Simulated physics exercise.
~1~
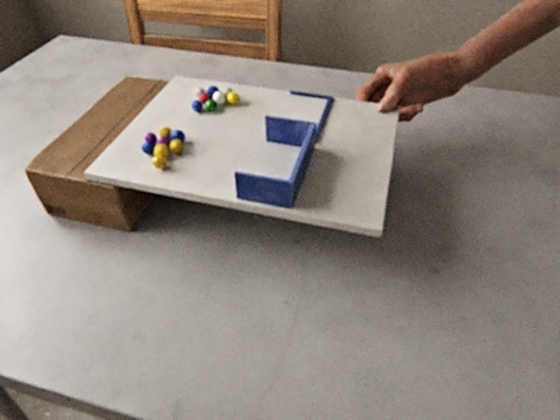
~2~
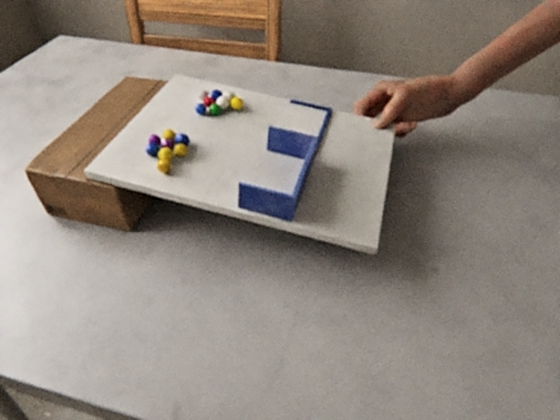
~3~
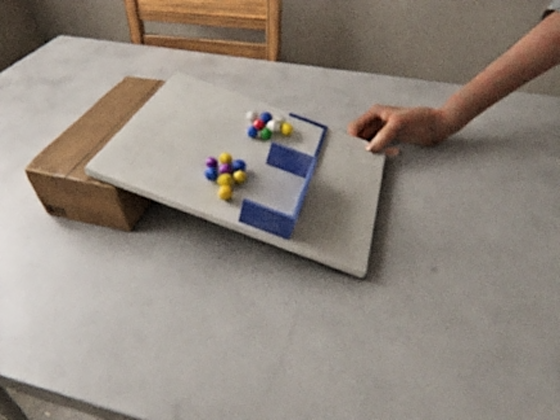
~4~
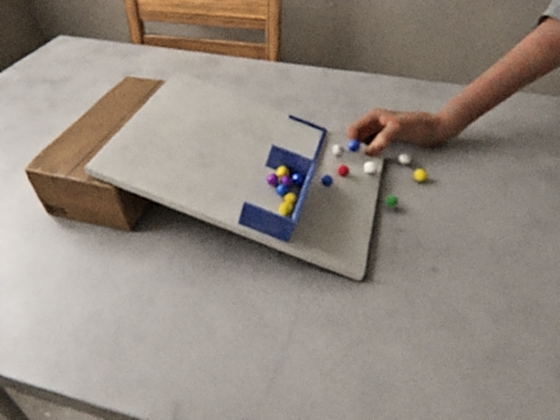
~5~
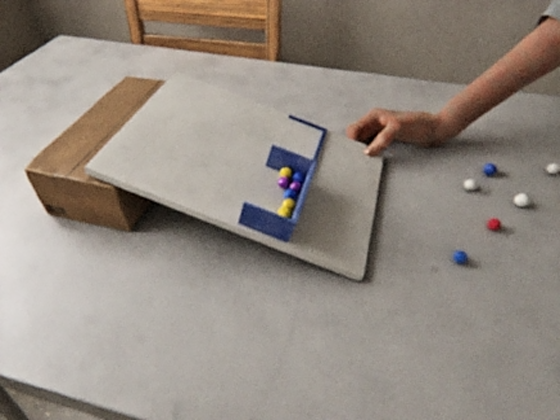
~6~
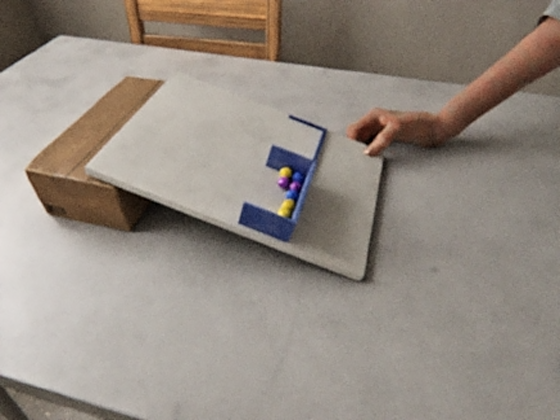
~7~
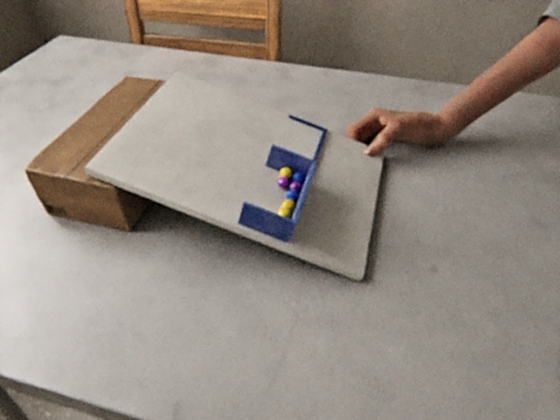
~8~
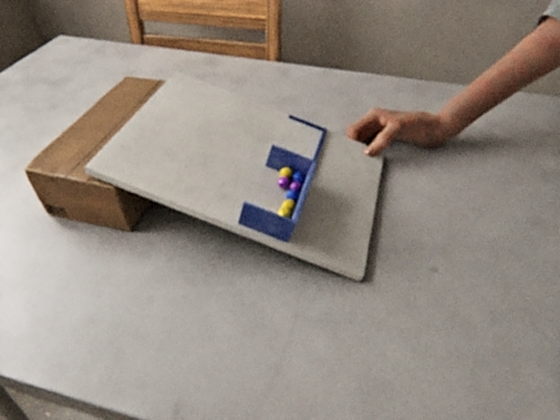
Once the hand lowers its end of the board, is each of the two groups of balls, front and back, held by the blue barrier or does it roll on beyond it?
The front group is held against the blue barrier, while the back group rolls on beyond it.
On a grey table, a pale board rests on a wooden block at its left end while a hand holds up the right end, with two clusters of colourful little balls sitting short of a blue barrier. The hand lowers its end, and the board becomes a ramp sloping down to the right. Both clusters start rolling toward the barrier. The front balls run into the blue walls and stop there, while the back ones carry on past, leave the board and scatter across the table. They roll out of view to the right, and the front group stays gathered behind the barrier.
